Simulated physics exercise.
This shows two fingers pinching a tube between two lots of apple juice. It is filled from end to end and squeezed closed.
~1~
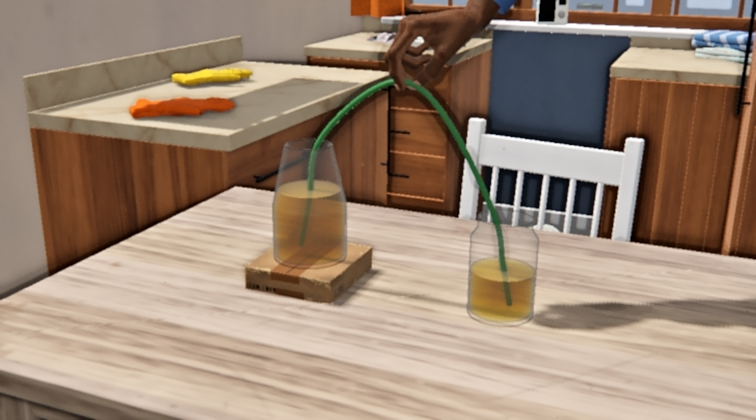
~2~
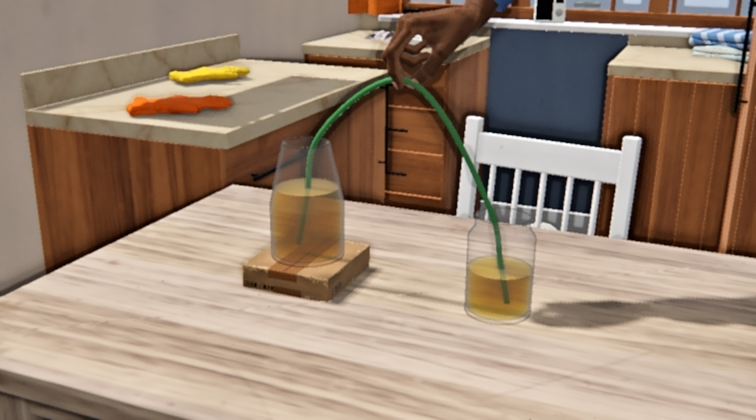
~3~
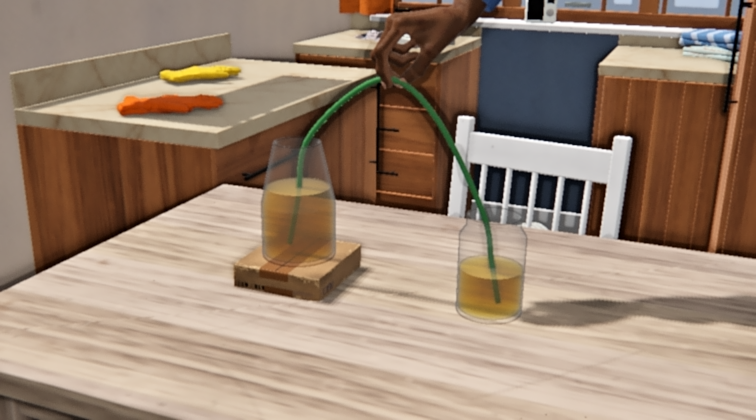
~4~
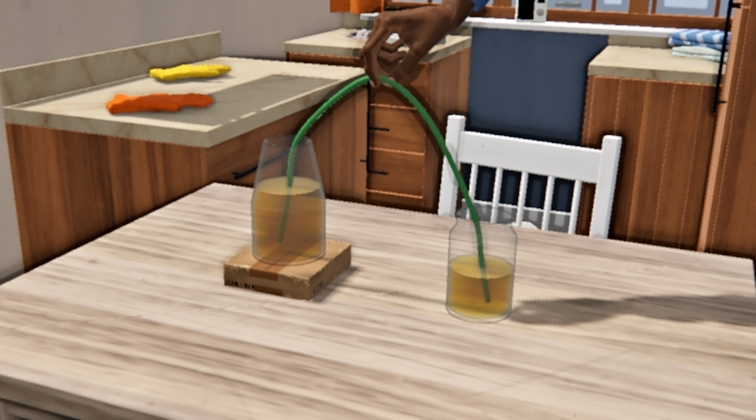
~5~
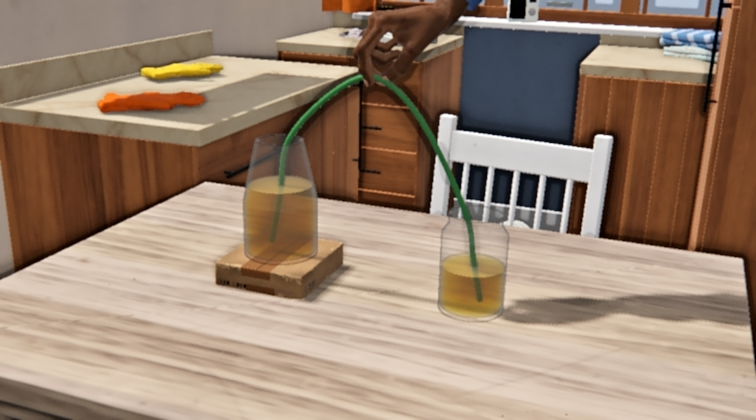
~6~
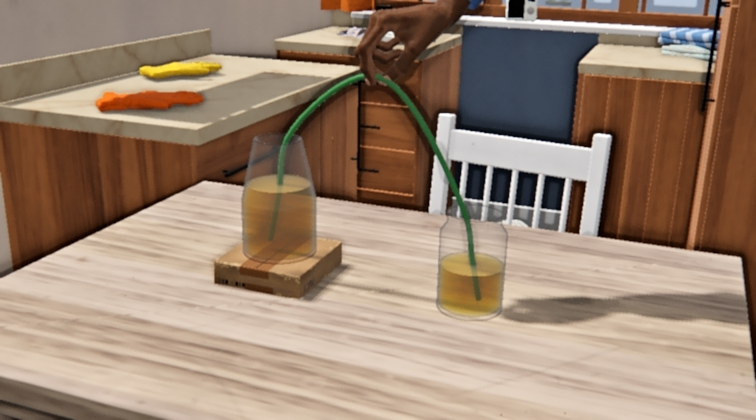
A hand pinches a green tube between two containers of amber liquid, barely moving.
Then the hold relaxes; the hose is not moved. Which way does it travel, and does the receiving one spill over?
Apple juice goes: To the right; receiving: No spill.
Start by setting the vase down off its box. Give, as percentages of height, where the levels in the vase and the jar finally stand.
First 50 per cent, then 60 per cent.
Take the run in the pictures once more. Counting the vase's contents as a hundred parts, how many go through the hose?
Around 30 percent.
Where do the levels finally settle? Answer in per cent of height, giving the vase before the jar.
About 40 %, then 75 %.
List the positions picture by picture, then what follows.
In the first frame, fingers on the hose; vase (310, 199) about two thirds full, up on the box; jar (503, 264) about half full, on the top itself.
In the second frame, still shut; vase about two thirds full, surface at (307, 187); jar about half full, surface at (500, 268).
In the third frame, the hose is pinched; vase (298, 197) about two thirds full; jar (491, 262) about half full.
In the fourth frame, nothing flows; vase about two thirds full, surface at (288, 185); jar about half full, surface at (481, 266).
In the fifth frame, fingers on the hose; vase (281, 195) about two thirds full, up on the box; jar (473, 260) about half full, on the top itself.
In the sixth frame, still shut; vase about two thirds full, surface at (279, 183); jar about half full, surface at (472, 264).
A moment on, the vase is about half full; the jar is about half full.
Further on, the vase is about half full; the jar is about two thirds full.
When it is over, the vase is about a third full; the jar is about three quarters full; the two surfaces are level.
